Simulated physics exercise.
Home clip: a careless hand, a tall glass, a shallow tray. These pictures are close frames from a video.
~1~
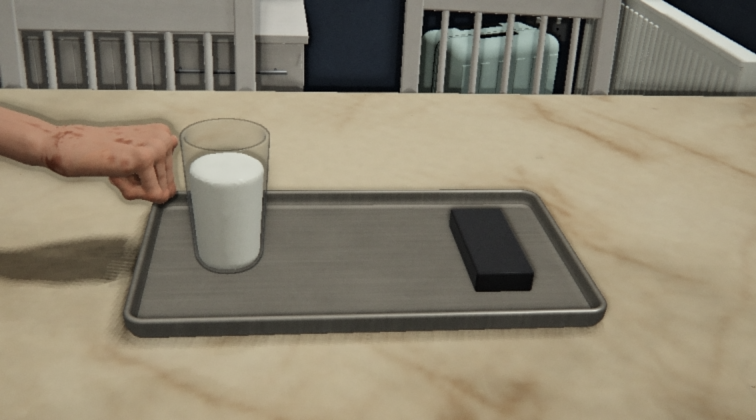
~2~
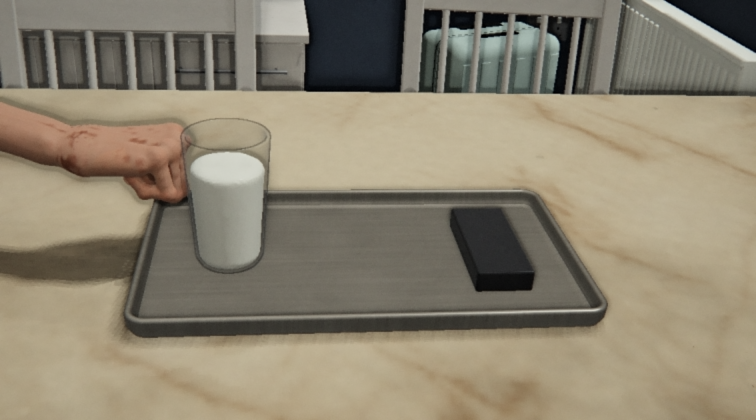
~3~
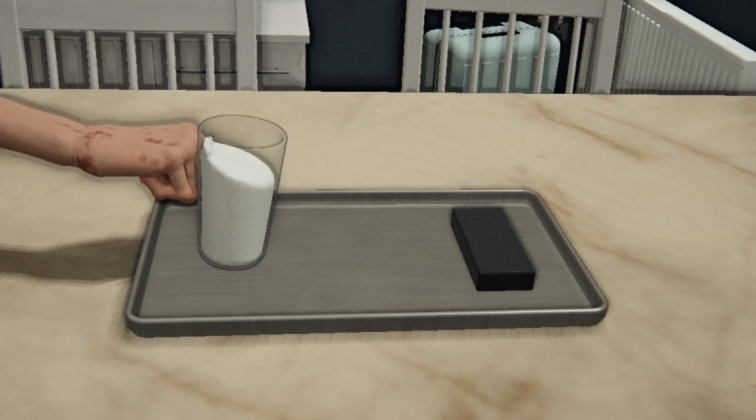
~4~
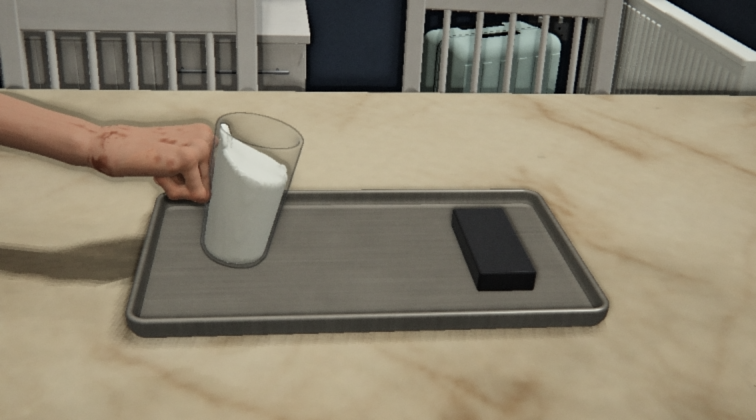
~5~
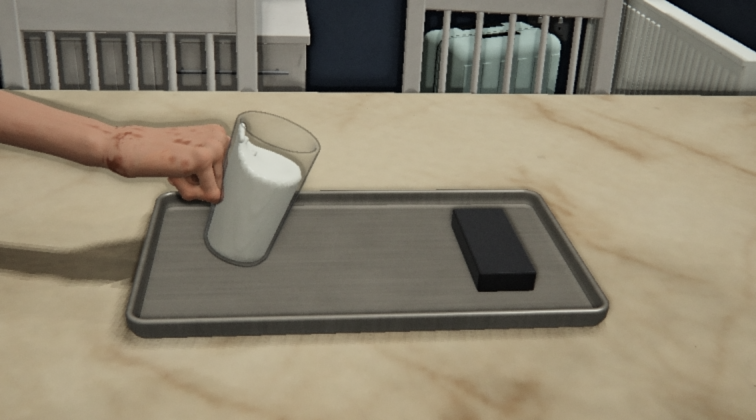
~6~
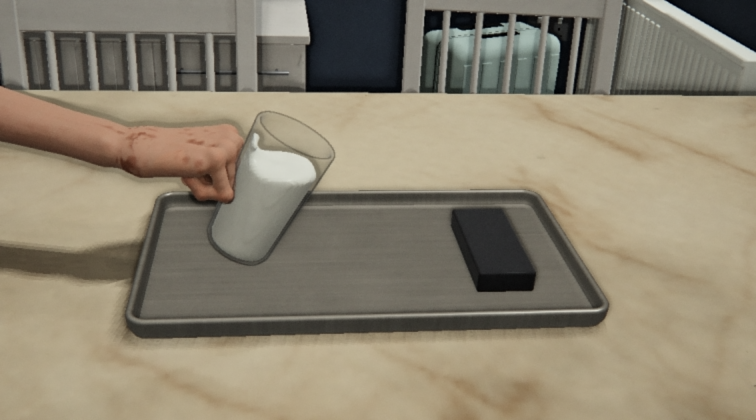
A hand pushed a tall glass of milk from the left, and the glass leaned steadily further right while the milk sloshed inside, above a shallow gray tray where a black block stayed still.
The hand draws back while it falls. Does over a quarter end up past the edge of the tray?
No. Most likely the tray will catch three quarters or more.
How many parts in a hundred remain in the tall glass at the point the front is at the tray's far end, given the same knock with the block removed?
About 60 %.
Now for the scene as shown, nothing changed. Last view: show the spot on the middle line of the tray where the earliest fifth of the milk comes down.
Touchdown, mid-line: Approx. (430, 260).
A moment on, the tall glass is falling and 98 per cent is in the glass, 0 on the tray and 2 above or beyond its rim.
Next, the tall glass lies on its side and 66 per cent is in the glass, 15 on the tray and 19 above or beyond its rim.
Then the tall glass lies on its side and 35 per cent is in the glass, 44 on the tray and 22 above or beyond its rim.
Later the tall glass lies on its side and 19 per cent is in the glass, 70 on the tray and 11 above or beyond its rim.
In the end 90 per cent is held by tray and glass, 10 is off the tray.
